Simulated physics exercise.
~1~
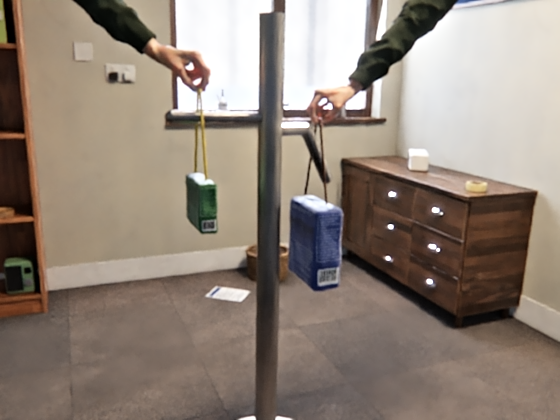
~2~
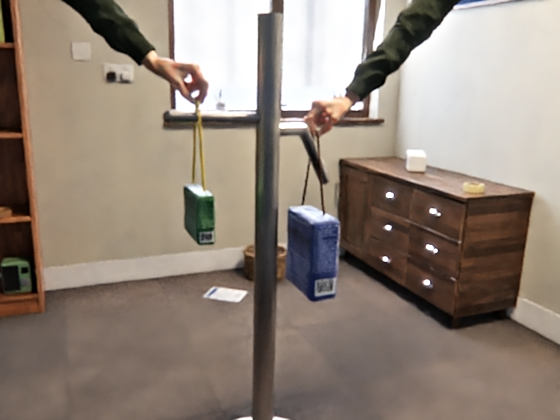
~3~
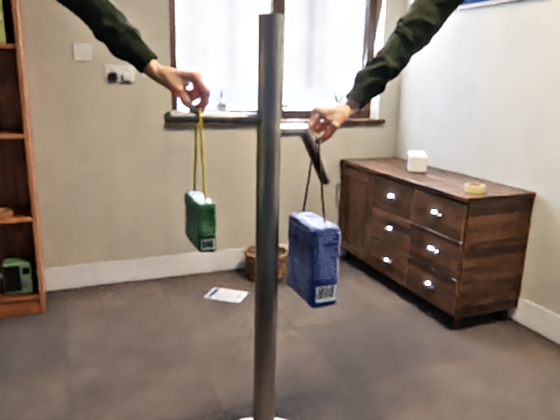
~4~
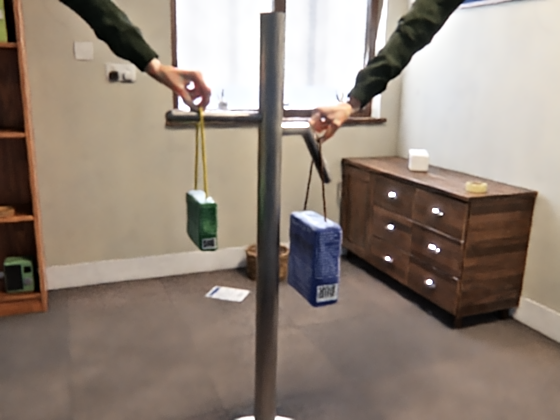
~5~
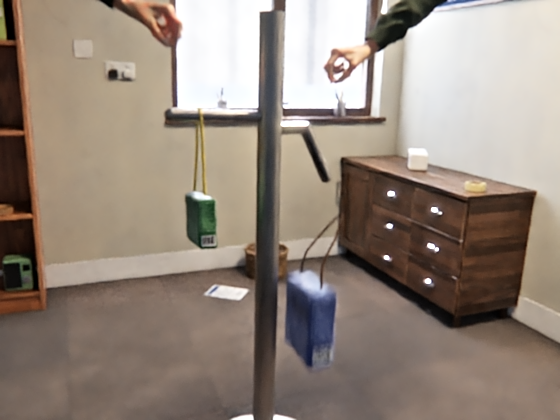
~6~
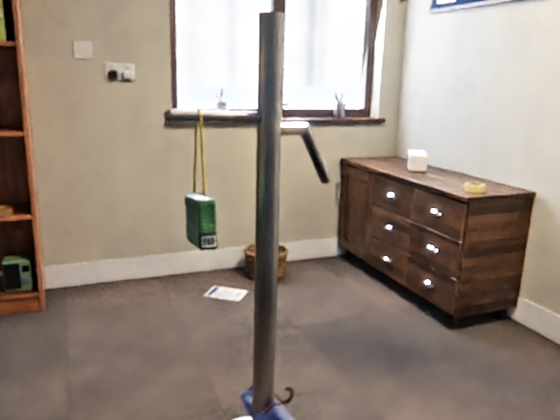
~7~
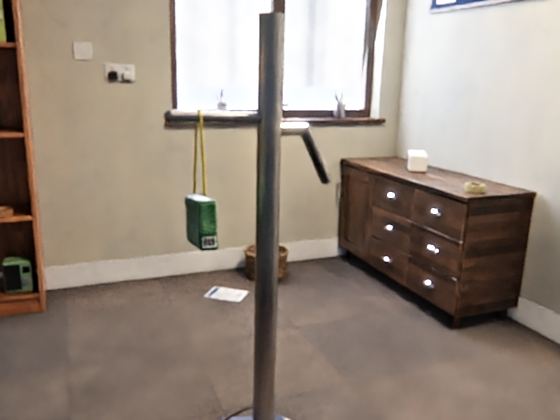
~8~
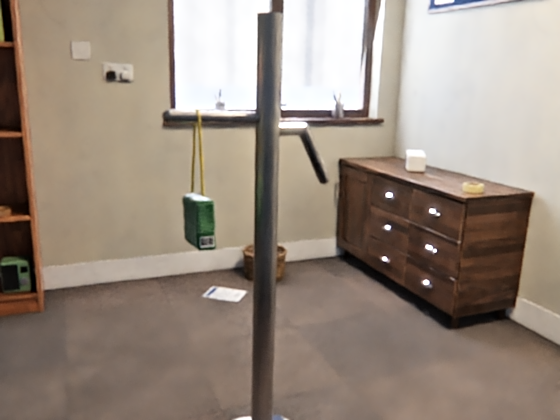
Blue bag slipping off a downward-sloping right peg and falling to the floor after two hands release it, green pouch staying hung.
